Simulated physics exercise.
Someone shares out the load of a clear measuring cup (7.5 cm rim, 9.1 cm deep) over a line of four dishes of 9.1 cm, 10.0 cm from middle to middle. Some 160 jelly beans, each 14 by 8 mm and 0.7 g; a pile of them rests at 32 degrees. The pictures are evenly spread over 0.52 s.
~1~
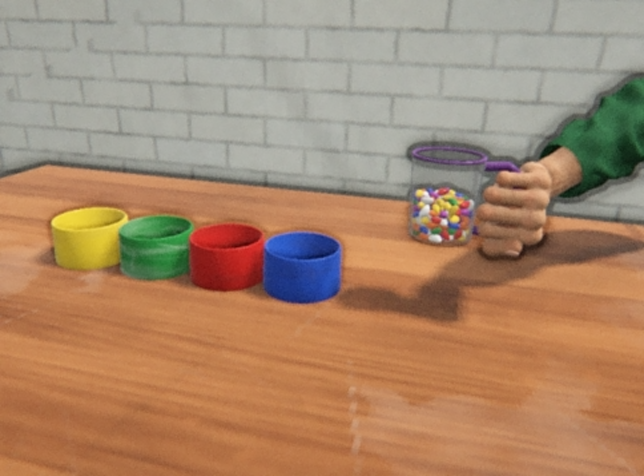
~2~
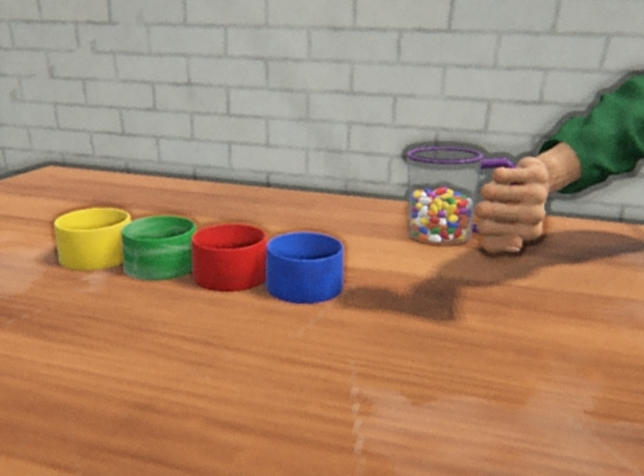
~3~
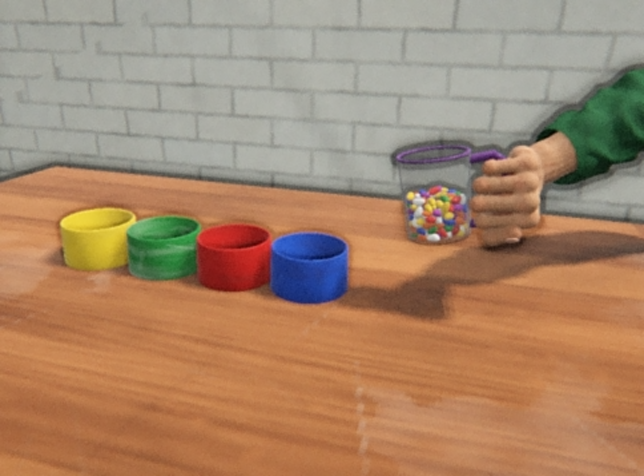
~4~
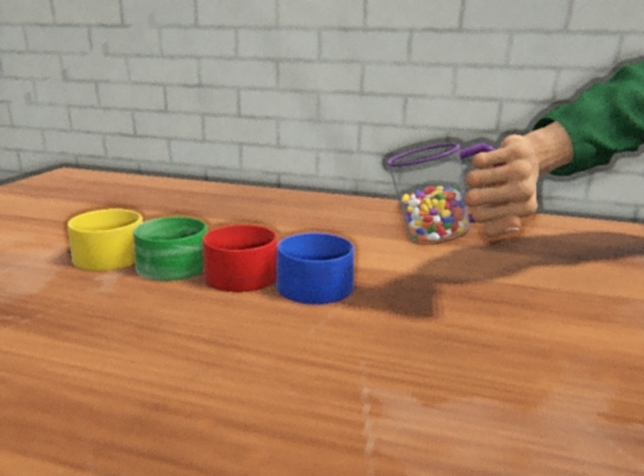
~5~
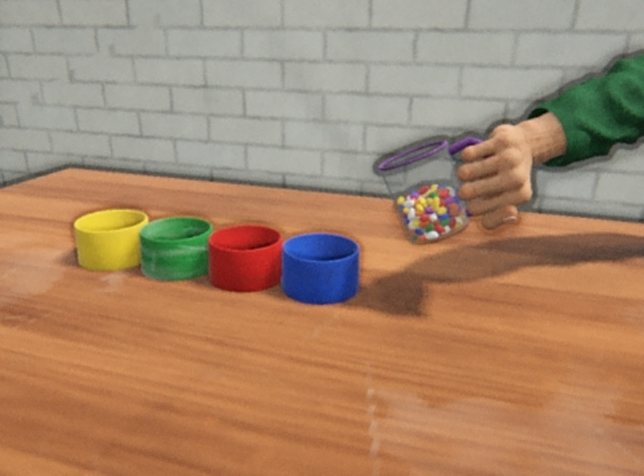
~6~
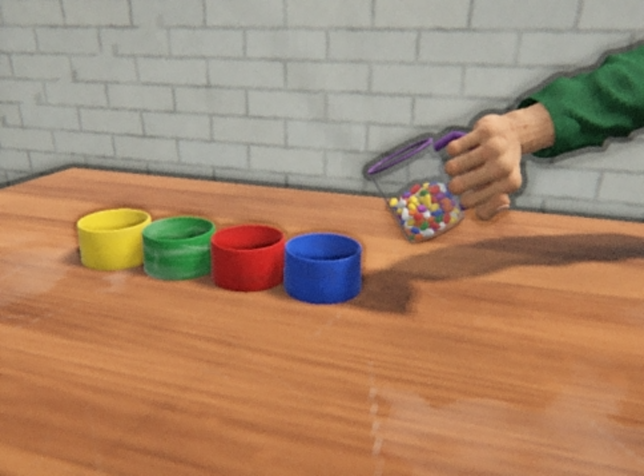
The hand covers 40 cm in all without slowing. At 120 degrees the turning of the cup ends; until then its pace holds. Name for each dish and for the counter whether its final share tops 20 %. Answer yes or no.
Red dish: Yes; blue dish: No; green dish: No; yellow dish: No; on the counter: No.
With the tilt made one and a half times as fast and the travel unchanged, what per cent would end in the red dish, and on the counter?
Then: Red 20, counter 20.
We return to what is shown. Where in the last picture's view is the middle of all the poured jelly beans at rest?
Around (242, 259).
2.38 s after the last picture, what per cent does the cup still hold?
Roughly 0 per cent.
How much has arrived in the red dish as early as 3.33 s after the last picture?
Some 100 per cent.
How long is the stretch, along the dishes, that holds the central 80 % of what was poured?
Roughly 4 cm.
Then, 1.43 s after the last picture, tilt 120 degrees; cup holds 30 %, red 70 %.
Then, 2.38 s after the last picture, tilt 120 degrees; cup holds 0 %, red 100 %.
Then, 3.33 s after the last picture, tilt 120 degrees; cup holds 0 %, red 100 %.
In the end, red 100 %, blue 0 %, green 0 %, yellow 0 %, counter 0 %.
